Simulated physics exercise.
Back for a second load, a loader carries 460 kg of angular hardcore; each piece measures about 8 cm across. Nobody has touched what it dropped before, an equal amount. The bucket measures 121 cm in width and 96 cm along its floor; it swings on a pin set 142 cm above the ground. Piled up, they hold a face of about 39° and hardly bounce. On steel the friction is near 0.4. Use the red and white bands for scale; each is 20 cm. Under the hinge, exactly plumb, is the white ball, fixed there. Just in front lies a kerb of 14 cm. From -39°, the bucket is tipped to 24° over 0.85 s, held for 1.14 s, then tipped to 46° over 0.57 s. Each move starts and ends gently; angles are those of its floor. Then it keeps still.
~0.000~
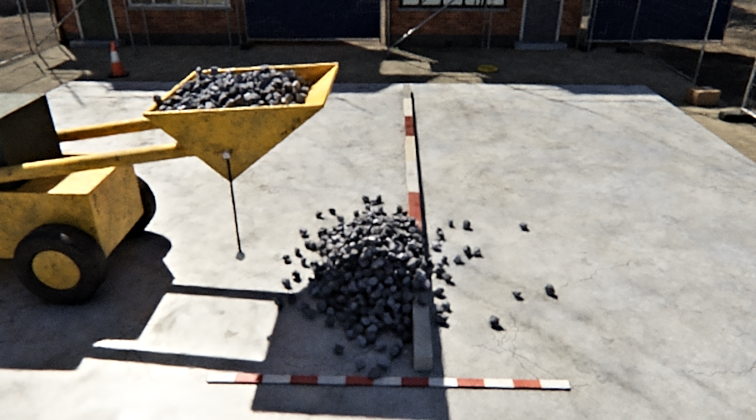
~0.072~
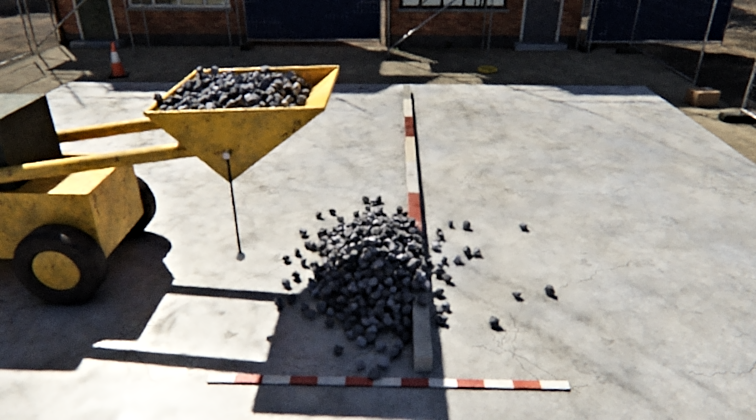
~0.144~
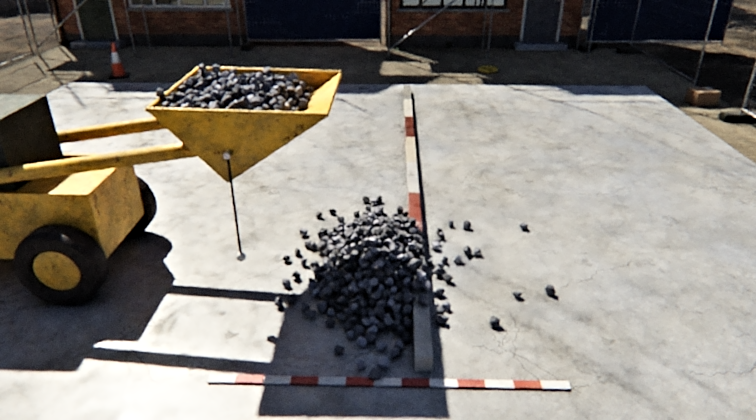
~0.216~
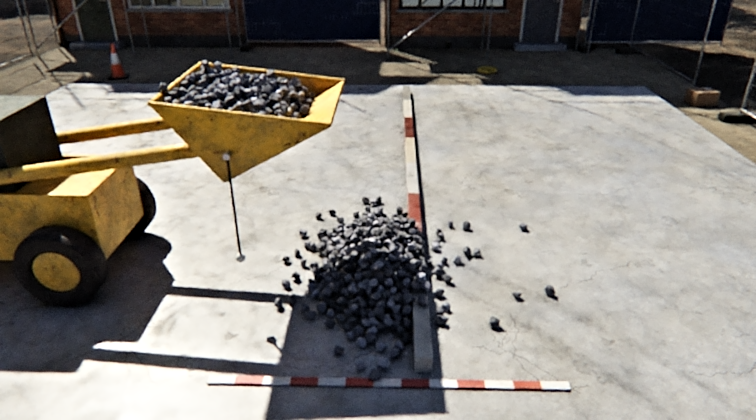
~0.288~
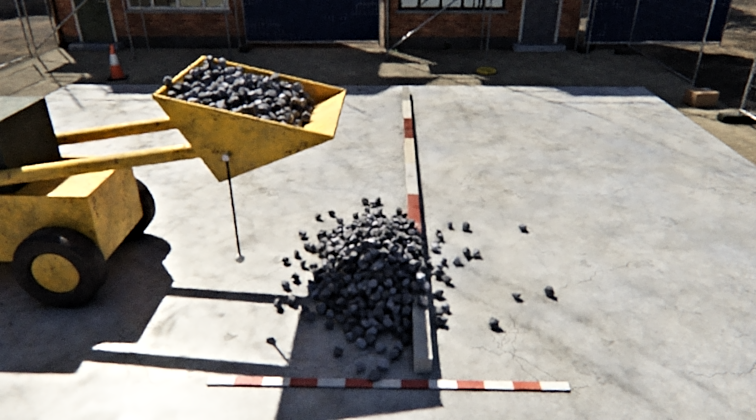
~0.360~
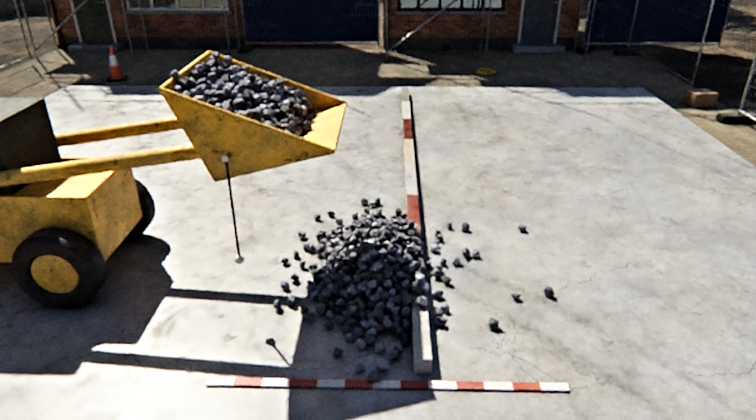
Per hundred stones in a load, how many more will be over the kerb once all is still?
9.
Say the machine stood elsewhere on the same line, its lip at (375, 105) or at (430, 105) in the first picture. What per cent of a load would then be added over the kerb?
Some 45 percent first and 85 percent second.
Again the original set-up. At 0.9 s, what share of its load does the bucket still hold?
Some 95 %, roughly, is held.
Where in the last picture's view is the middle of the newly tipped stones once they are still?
Middle: Approx. (355, 251) px.
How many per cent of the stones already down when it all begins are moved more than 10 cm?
Around 5 in a hundred.
After 0.6 s the floor is at 14°; in per cent of one load, 100 in the bucket, 96 on this side of the kerb, 4 over the kerb; the foremost stones are at (492, 264).
After 0.9 s the floor is at 24°; in per cent of one load, 97 in the bucket, 100 on this side of the kerb, 4 over the kerb; the foremost stones are at (492, 264).
After 3.0 s the floor is at 46°; in per cent of one load, 0 in the bucket, 187 on this side of the kerb, 13 over the kerb; the foremost stones are at (508, 274).
After 5.8 s the floor is at 46°; in per cent of one load, 0 in the bucket, 187 on this side of the kerb, 13 over the kerb; the foremost stones are at (508, 274). Net gain over the kerb, 9.
